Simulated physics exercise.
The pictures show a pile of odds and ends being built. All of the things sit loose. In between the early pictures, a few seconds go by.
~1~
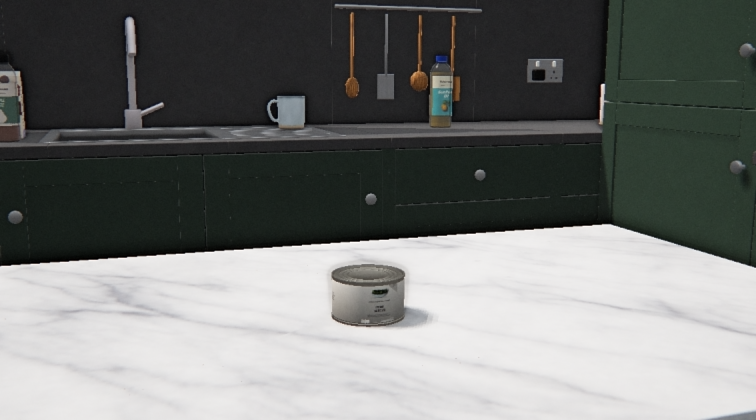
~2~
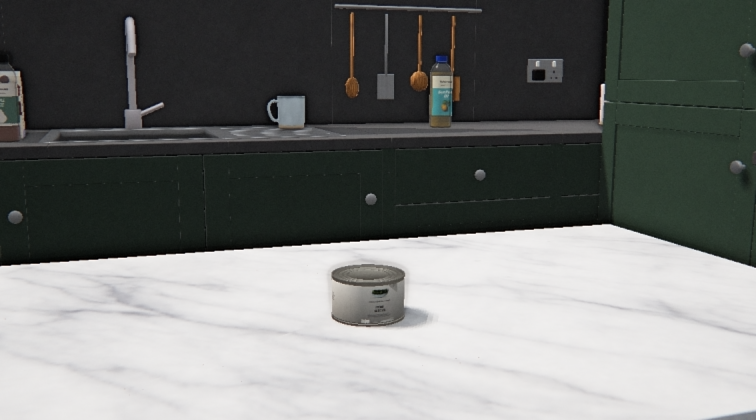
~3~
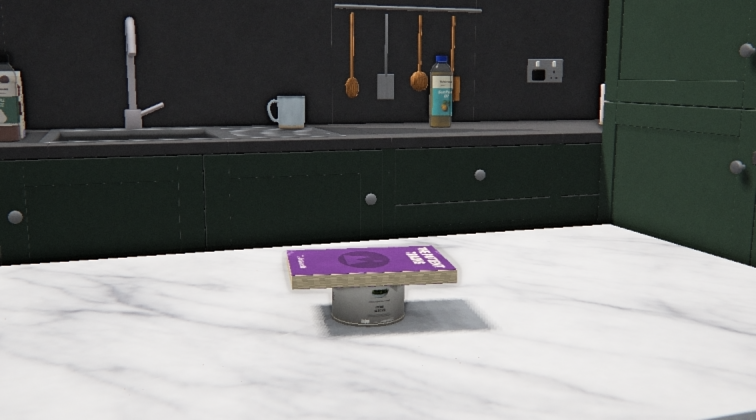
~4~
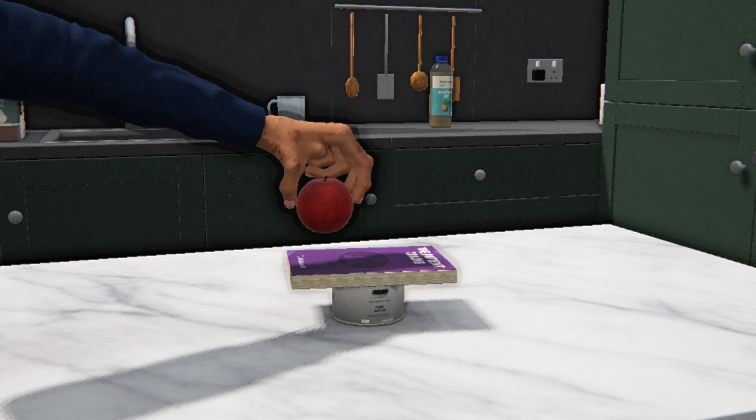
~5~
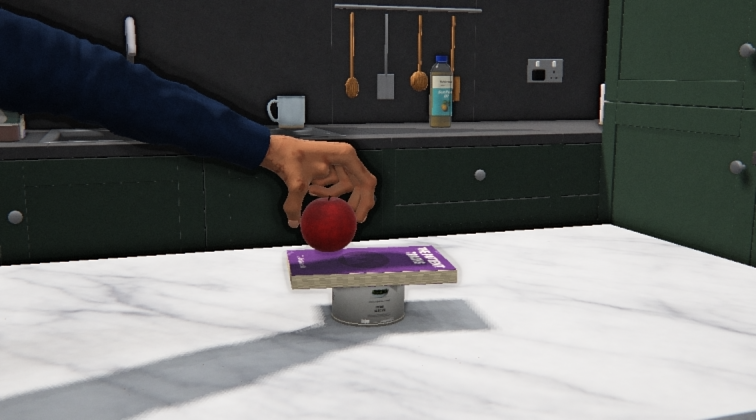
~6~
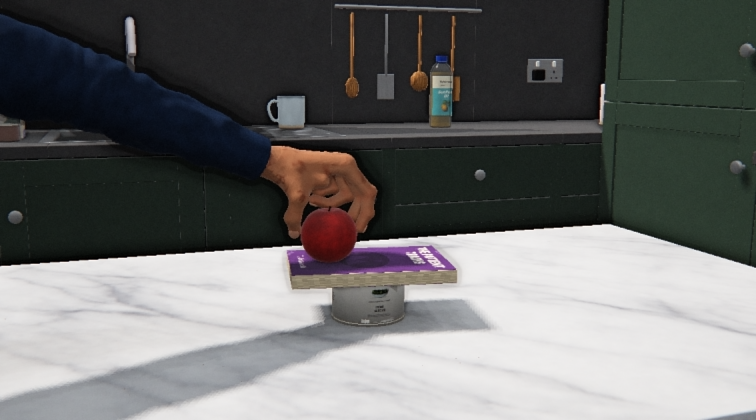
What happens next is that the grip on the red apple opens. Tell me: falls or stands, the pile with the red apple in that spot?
Safe.
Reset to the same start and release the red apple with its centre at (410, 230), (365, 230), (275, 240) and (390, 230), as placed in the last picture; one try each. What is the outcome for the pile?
Stays standing, stays standing, topples over, stays standing.
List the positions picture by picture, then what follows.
In the first frame, the last thing is not in view yet.
In the second frame, the last thing is not in view yet.
In the third frame, the last thing is not in view yet; purple book (368, 266).
The fourth frame shows still above its spot; red apple (325, 205); purple book (368, 266).
The fifth frame shows still above its spot; red apple (329, 224); purple book (368, 266).
The sixth frame shows in place under the hand; red apple (329, 235); purple book (368, 266).
Then, 0.20 s past the last view, nothing moves.
Then, 0.50 s past the last view, red apple resting near (329, 235).
Finally, all 3 still in place. Final places as the last picture's camera would see them, red apple near (329, 235). The pile keeps its balance.
